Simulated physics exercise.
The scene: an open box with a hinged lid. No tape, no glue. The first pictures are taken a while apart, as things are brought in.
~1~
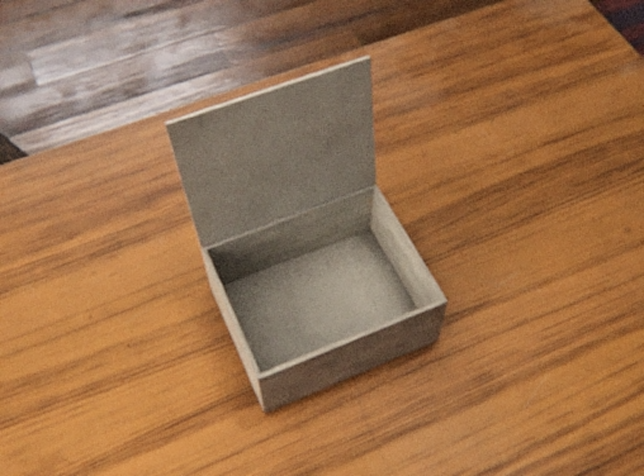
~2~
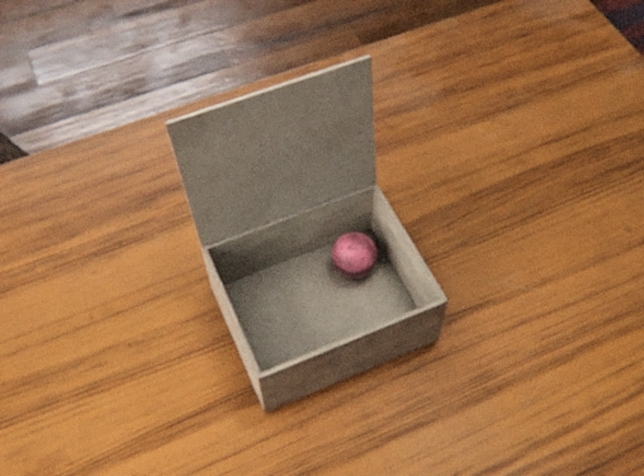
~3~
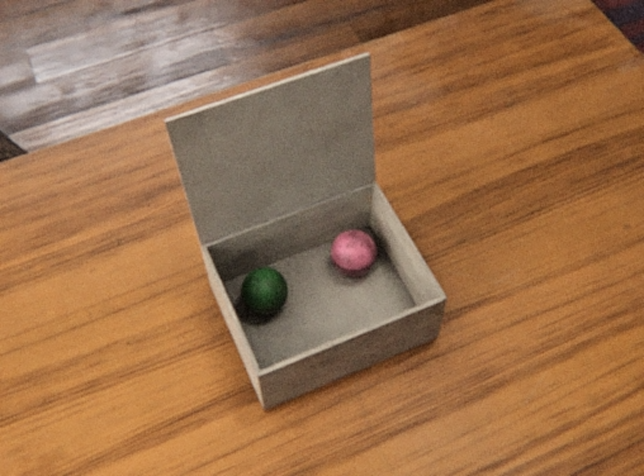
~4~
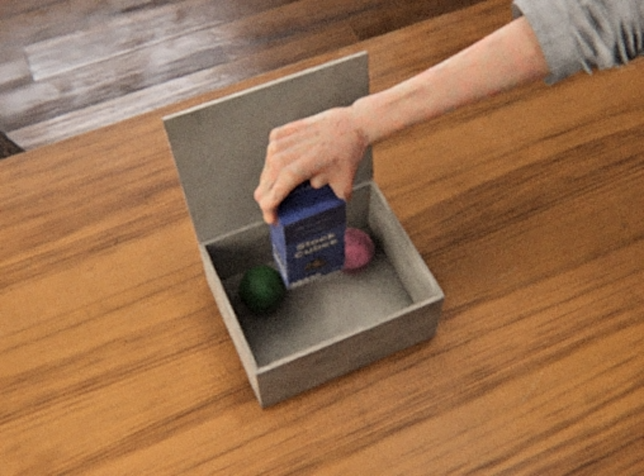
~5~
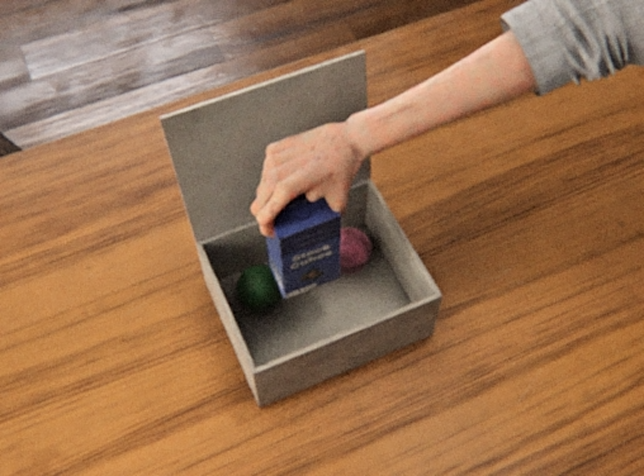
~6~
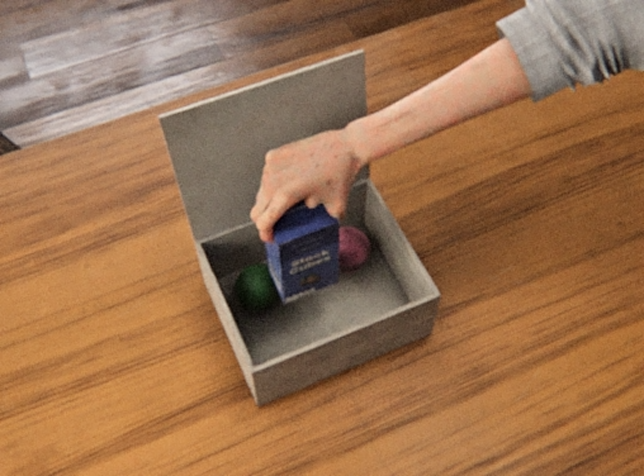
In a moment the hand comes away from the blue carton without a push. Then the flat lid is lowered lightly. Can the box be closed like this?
Outcome: The lid shuts flat.
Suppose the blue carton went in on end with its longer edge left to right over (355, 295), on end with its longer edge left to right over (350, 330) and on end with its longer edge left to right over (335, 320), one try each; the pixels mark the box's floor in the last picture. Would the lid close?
First try: It is held up; second try: It stays ajar; third try: It will not close.
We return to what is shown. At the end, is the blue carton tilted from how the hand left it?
It ends up tilted.
Then, 0.30 s after the last picture, blue carton on its side near (336, 280); green ball rolled a little.
Then, 1.30 s after the last picture, lid 83° above the rim; blue carton on its side near (351, 288); green ball rolled a little.
Then, 1.70 s after the last picture, lid 46° above the rim; blue carton on its side near (351, 288); green ball rolled a little; pink ball rolled a little.
Then, 1.90 s after the last picture, lid 16° above the rim; blue carton on its side near (351, 288); green ball rolled a little; pink ball rolled a little.
At rest, lid shut; tipped over in the box, blue carton; the other 2 in place. Seen from the same camera at the end, blue carton near (351, 288).
